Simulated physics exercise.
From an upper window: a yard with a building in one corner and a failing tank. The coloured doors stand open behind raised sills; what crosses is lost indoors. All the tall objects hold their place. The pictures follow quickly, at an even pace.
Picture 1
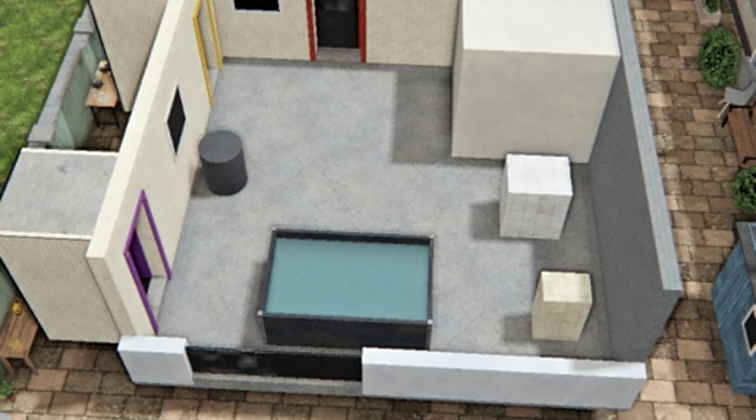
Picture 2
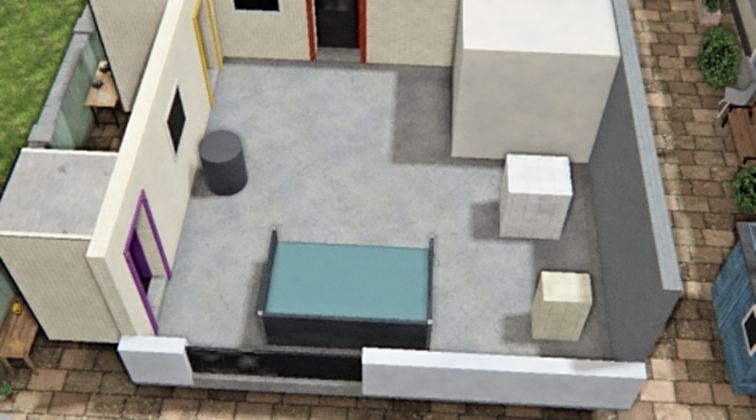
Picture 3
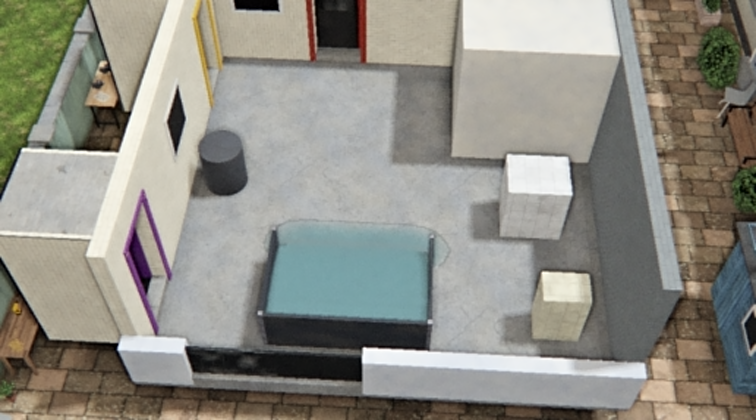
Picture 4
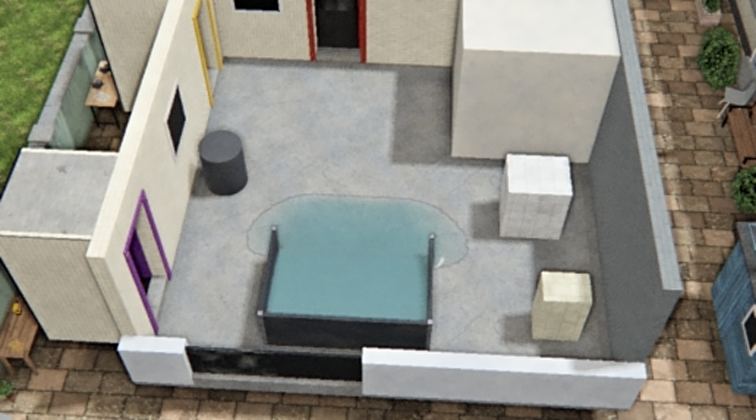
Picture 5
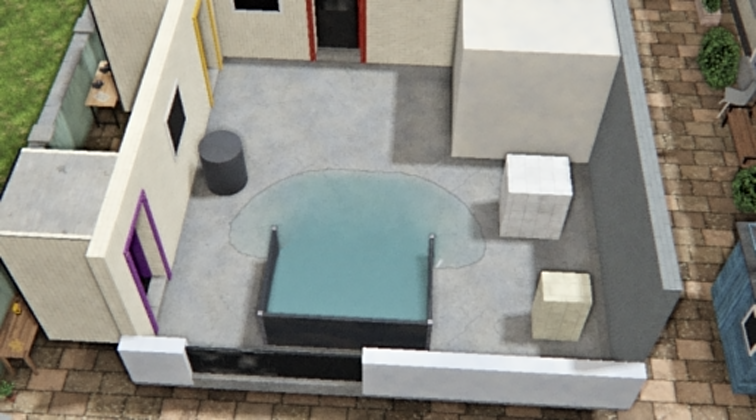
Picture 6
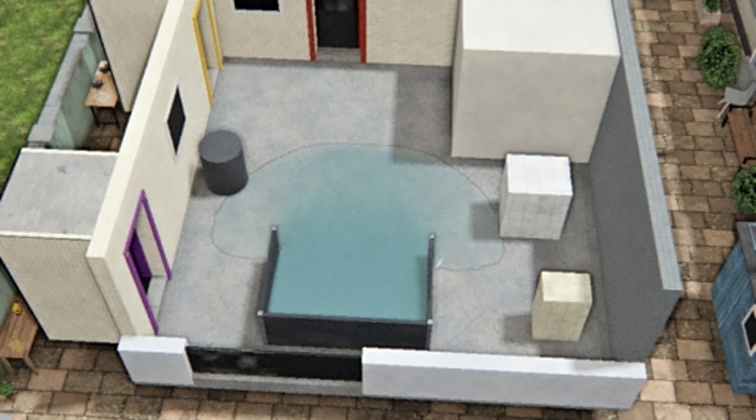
Walled yard seen from above, with a dark tank's far side opening and water spreading in a widening pool across grey paving.
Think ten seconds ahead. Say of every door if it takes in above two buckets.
One by one: The purple door holds within the limit; the red door floods; the yellow door floods.
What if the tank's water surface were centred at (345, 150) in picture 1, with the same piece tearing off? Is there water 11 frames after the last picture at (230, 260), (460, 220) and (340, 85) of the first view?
In that order: Clear, dry, flooded.
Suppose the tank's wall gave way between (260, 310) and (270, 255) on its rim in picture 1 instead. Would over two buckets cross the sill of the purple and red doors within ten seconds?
Then: The purple one is over; the red one keeps below it.
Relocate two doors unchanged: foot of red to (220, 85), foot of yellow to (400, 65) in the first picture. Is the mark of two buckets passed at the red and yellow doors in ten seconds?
My reading: Red door lets more in; yellow door goes over.
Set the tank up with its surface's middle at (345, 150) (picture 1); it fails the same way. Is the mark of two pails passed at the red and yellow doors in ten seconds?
One by one: Red door is over, yellow door is over.
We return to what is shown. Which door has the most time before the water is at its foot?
That is the one in purple.
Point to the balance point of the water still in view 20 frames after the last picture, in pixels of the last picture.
I would point to (358, 154).
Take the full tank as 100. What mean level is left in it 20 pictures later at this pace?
Near 12 in a hundred.
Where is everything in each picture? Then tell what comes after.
Still water in the tank at (349, 277), in the first frame.
Water pours out on the tank's far side and has run to (434, 264), in the second frame.
The front is at (442, 244), out from the gap on the tank's far side, in the third frame.
Water pours out on the tank's far side and has run to (459, 236), in the fourth frame.
Water pours out on the tank's far side and has run to (463, 209), in the fifth frame.
Water pours out on the tank's far side and has run to (430, 158), in the sixth frame.
A moment on, water covers 55 % of the floor; the purple door not reached, the red door wet at the sill, nothing in, the yellow door not reached.
Next, water covers 65 % of the floor; the purple door not reached, the red door over two buckets in, the yellow door wet at the sill, nothing in.
Then, water covers 70 % of the floor; the purple door wet at the sill, nothing in, the red door far over two buckets in, the yellow door over two buckets in.
Later, water covers 80 % of the floor; the purple door wet at the sill, nothing in, the red door far over two buckets in, the yellow door far over two buckets in.
In the end, water covers 100 % of the floor; the purple door wet at the sill, nothing in, the red door far over two buckets in, the yellow door far over two buckets in.
